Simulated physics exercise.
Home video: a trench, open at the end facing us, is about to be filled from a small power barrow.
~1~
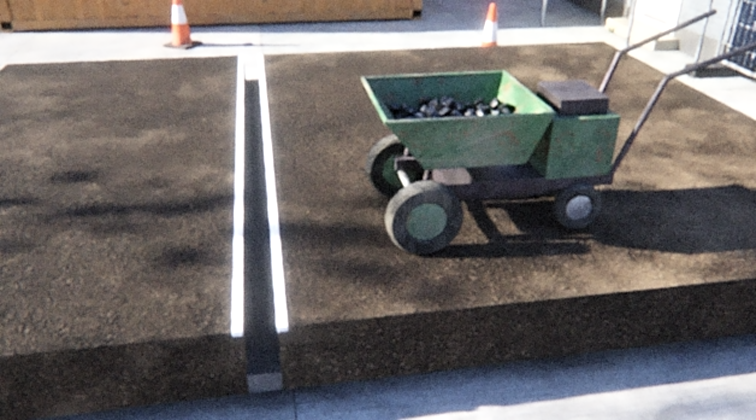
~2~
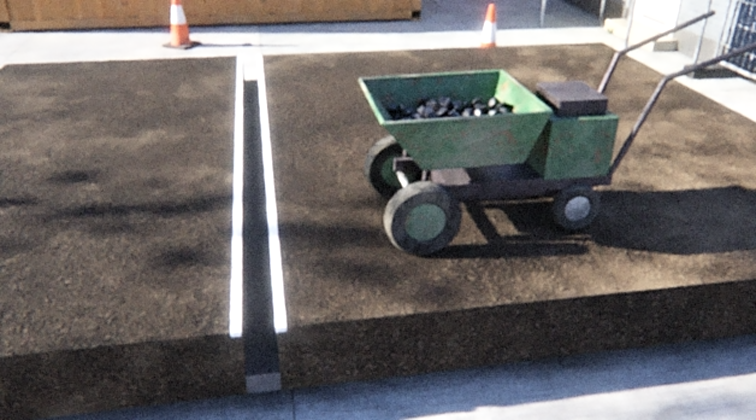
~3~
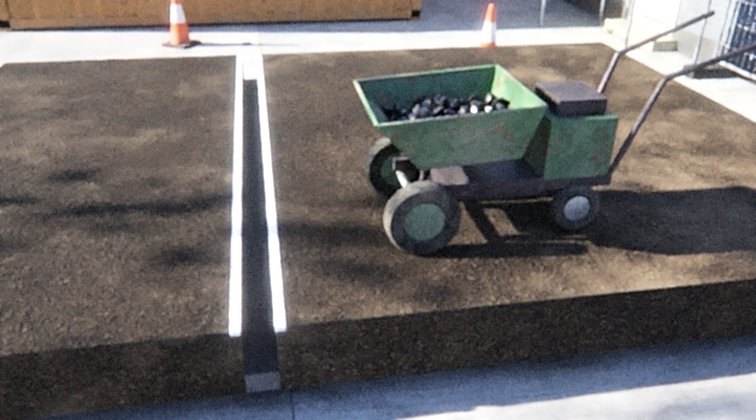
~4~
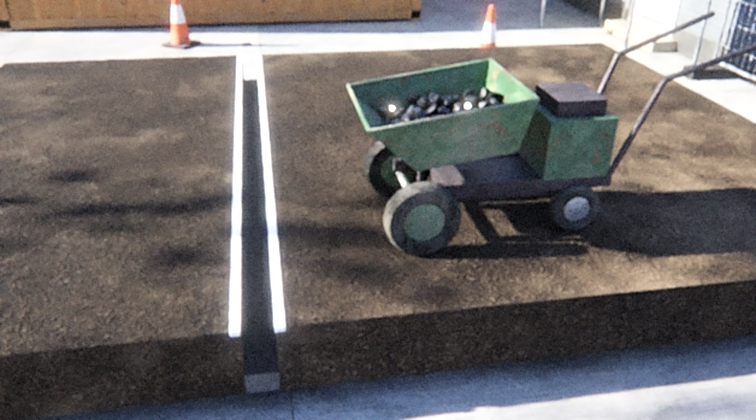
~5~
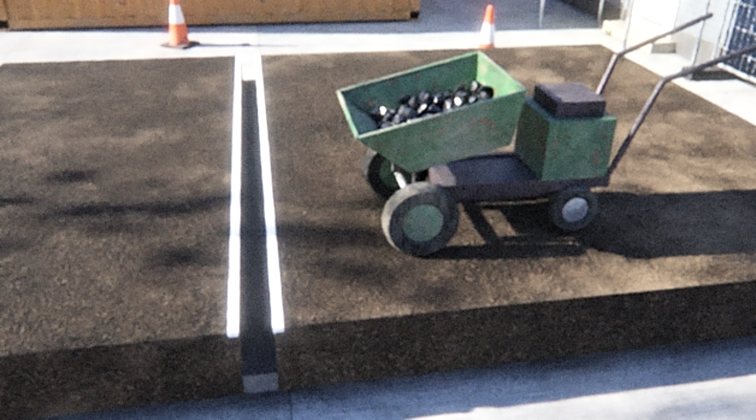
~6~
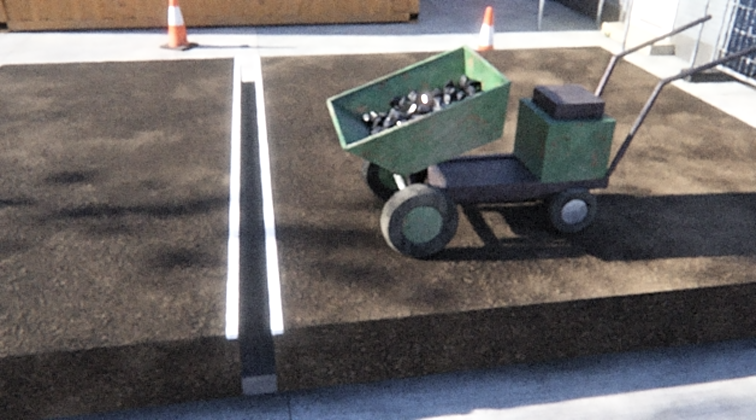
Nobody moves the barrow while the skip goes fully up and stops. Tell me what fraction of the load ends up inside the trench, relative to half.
The load ends chiefly outside the trench.
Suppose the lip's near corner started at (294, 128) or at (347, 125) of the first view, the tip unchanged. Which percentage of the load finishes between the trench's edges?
First try: Some 0 %; second try: 70 %.
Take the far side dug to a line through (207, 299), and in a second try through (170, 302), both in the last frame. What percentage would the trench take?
Roughly 40 percent first and 40 percent second.
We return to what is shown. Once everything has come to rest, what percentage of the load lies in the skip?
It ends up near 35 per cent.
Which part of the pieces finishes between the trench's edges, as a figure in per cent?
Around 35 in every hundred pieces.
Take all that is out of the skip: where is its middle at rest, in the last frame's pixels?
Roughly pixel (261, 258).
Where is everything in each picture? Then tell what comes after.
The first picture shows lip of the skip at (387, 123), level; top of the load at (456, 115), lumps of coal; first edge of the trench at (280, 290); far edge at (238, 294), the trench under half as wide as the skip, and about as deep as wide.
The second picture shows lip of the skip at (384, 125), level; top of the load at (454, 115).
The third picture shows lip of the skip at (378, 127), tipped barely; top of the load at (464, 113).
The fourth picture shows lip of the skip at (370, 132), tipped a little; top of the load at (471, 106).
The fifth picture shows lip of the skip at (358, 139), tipped a little; top of the load at (469, 109).
The sixth picture shows lip of the skip at (346, 149), tipped clearly; top of the load at (468, 101); first edge of the trench at (275, 293); far edge at (233, 296).
Soon, skip tipped steeply; all in the skip.
A while on, skip tipped right over; about two thirds in the skip; about a quarter short of the trench; a stray few in or heaped over the trench; a stray few beyond it.
Towards the end, skip tipped right over; about a third in the skip; about a quarter short of the trench; about a third in or heaped over the trench; a small part beyond it.
Finally, skip tipped right over; about a third in the skip; about a quarter short of the trench; about a third in or heaped over the trench; a small part beyond it.
